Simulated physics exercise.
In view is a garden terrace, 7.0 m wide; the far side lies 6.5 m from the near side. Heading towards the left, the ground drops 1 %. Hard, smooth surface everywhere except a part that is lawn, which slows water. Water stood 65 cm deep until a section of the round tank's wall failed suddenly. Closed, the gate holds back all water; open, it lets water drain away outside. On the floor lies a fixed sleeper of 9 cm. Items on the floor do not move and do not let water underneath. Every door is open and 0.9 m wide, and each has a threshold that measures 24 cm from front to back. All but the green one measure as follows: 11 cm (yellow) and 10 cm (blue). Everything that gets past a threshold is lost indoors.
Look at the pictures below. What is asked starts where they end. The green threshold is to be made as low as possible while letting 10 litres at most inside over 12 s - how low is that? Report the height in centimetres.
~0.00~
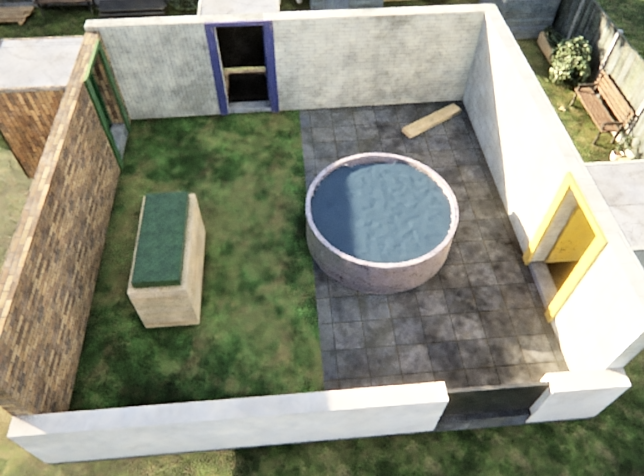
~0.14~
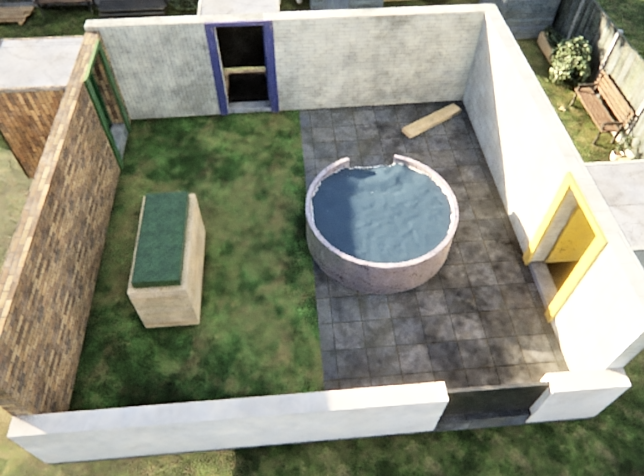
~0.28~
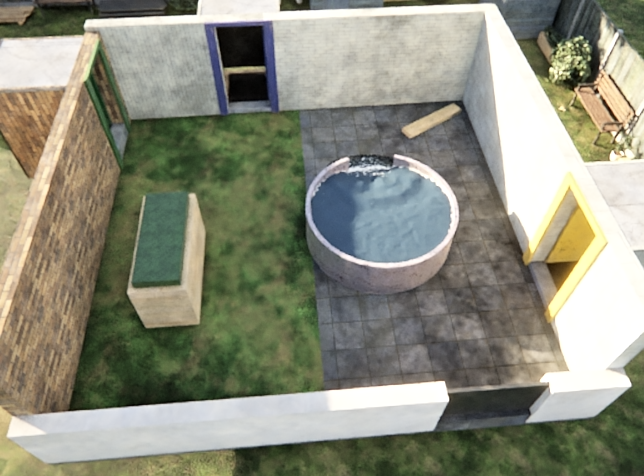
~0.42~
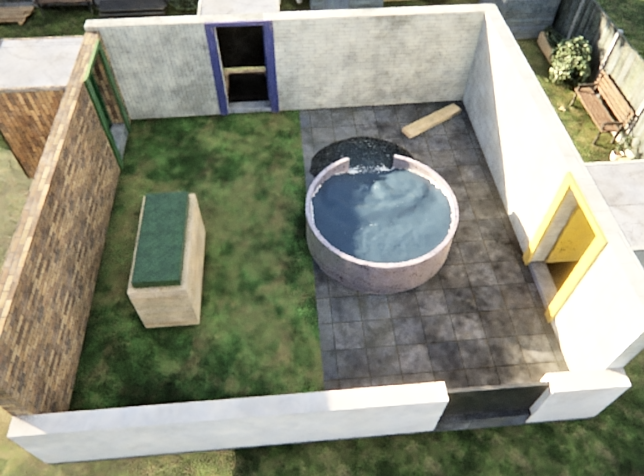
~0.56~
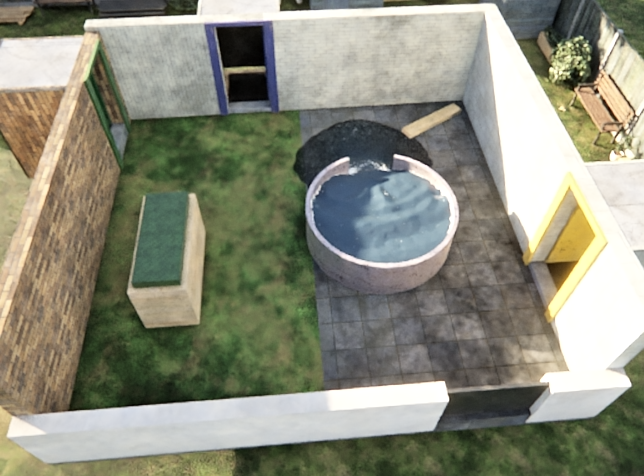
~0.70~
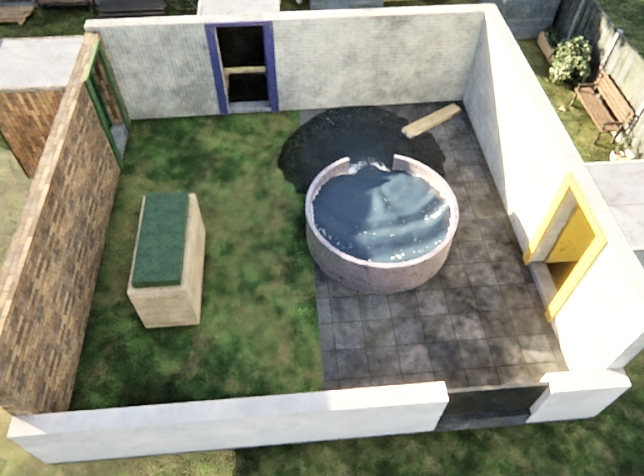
It comes to about 11 cm.
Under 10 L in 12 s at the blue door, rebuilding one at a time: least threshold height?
For blue: Close to 9.5 cm.
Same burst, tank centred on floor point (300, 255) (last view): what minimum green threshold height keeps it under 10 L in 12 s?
Some 12.0 cm.
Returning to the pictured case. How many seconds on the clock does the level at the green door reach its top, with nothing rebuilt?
Some 6.0 s, more or less.
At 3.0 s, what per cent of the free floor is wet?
I'd estimate about 30 percent.
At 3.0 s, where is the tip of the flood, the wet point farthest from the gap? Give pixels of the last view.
Around (141, 119).
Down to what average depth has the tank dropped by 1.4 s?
49 cm, roughly.
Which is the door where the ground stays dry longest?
That's the yellow one.
After 1.4 s water covers 20 % of the floor, deepest (32 cm) near (370, 179); it has not reached the green door.
After 3.0 s water covers 30 % of the floor, deepest (28 cm) near (431, 102); it has not reached the green door.
After 12.0 s water covers 100 % of the floor, deepest (12 cm) near (131, 125); 11 cm at the green door, 0 litres in over its 26 cm threshold.
At the green door as built, the water arrived by 3.4 s and peaked near 13 cm at 6.2 s.
With a threshold of 9.5 cm, 31 litres would have come in within the 12 s; with 13 cm, 0 litres. So under 10 litres takes about 11 cm.
